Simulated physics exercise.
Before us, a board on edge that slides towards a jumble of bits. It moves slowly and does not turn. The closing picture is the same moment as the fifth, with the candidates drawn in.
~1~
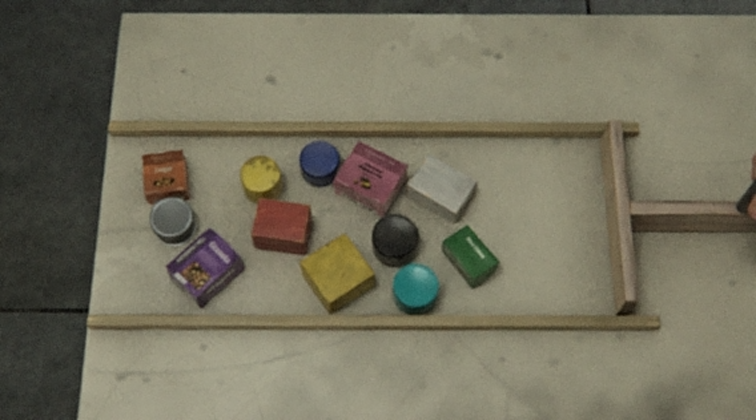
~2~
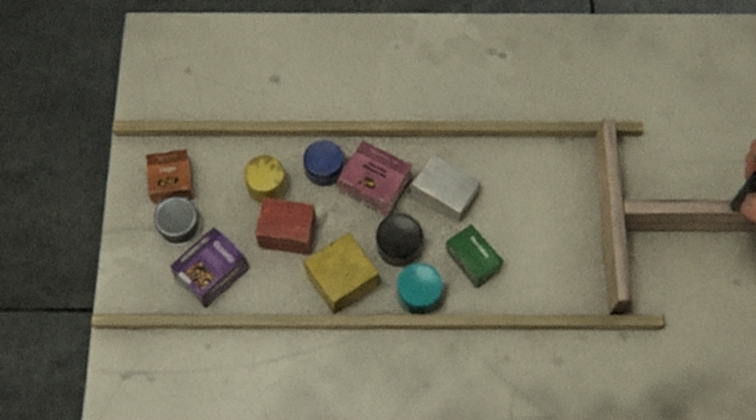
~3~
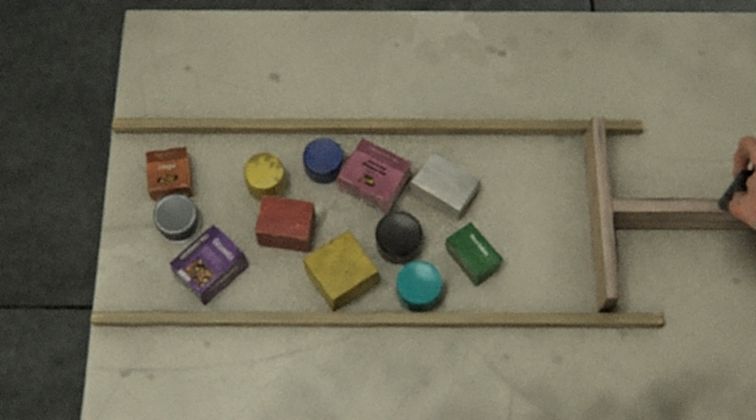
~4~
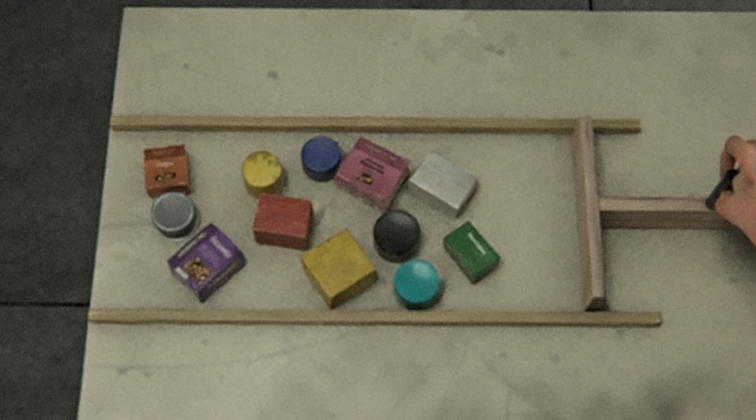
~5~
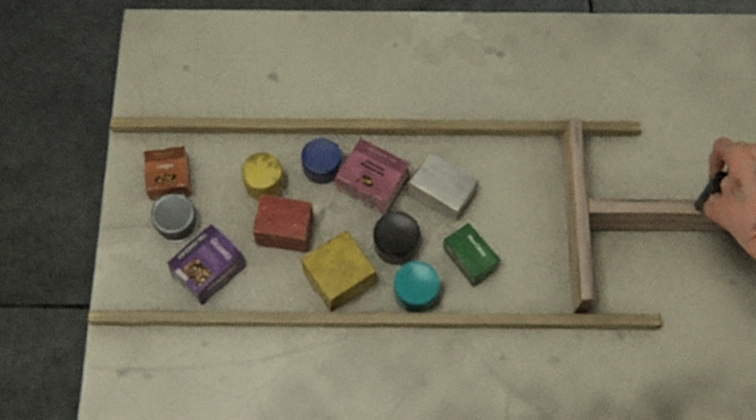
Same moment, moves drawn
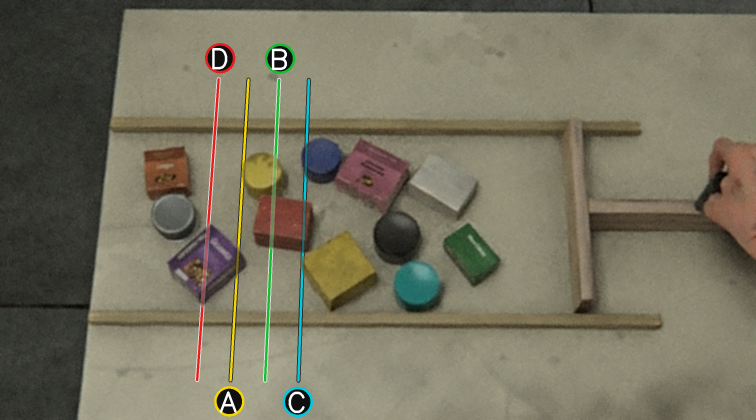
We see a hand on the right slowly pushing a wooden board by its handle leftward between two parallel strips, towards a jumble of colourful blocks, packets and round containers, which stay still with a gap remaining between them.
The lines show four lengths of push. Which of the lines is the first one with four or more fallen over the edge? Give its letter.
At D, and not before.
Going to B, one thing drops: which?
The orange packet.
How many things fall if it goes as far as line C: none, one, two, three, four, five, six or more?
In all, none.
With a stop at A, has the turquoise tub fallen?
By then, no.
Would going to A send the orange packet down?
Yes.
On the marked copy, A at (240, 221); B at (272, 221); C at (304, 222); D at (209, 221).
Following D. Soon after the start, board (448, 204); turquoise tub (401, 291); blue tub (305, 158).
Later, board (314, 203); orange packet (129, 166); grey tin (154, 215).
In the end, board (209, 202); yellow tin over the edge; orange packet over the edge; five fallen.
As for the rest, A drops only three; B drops only one; C drops none.
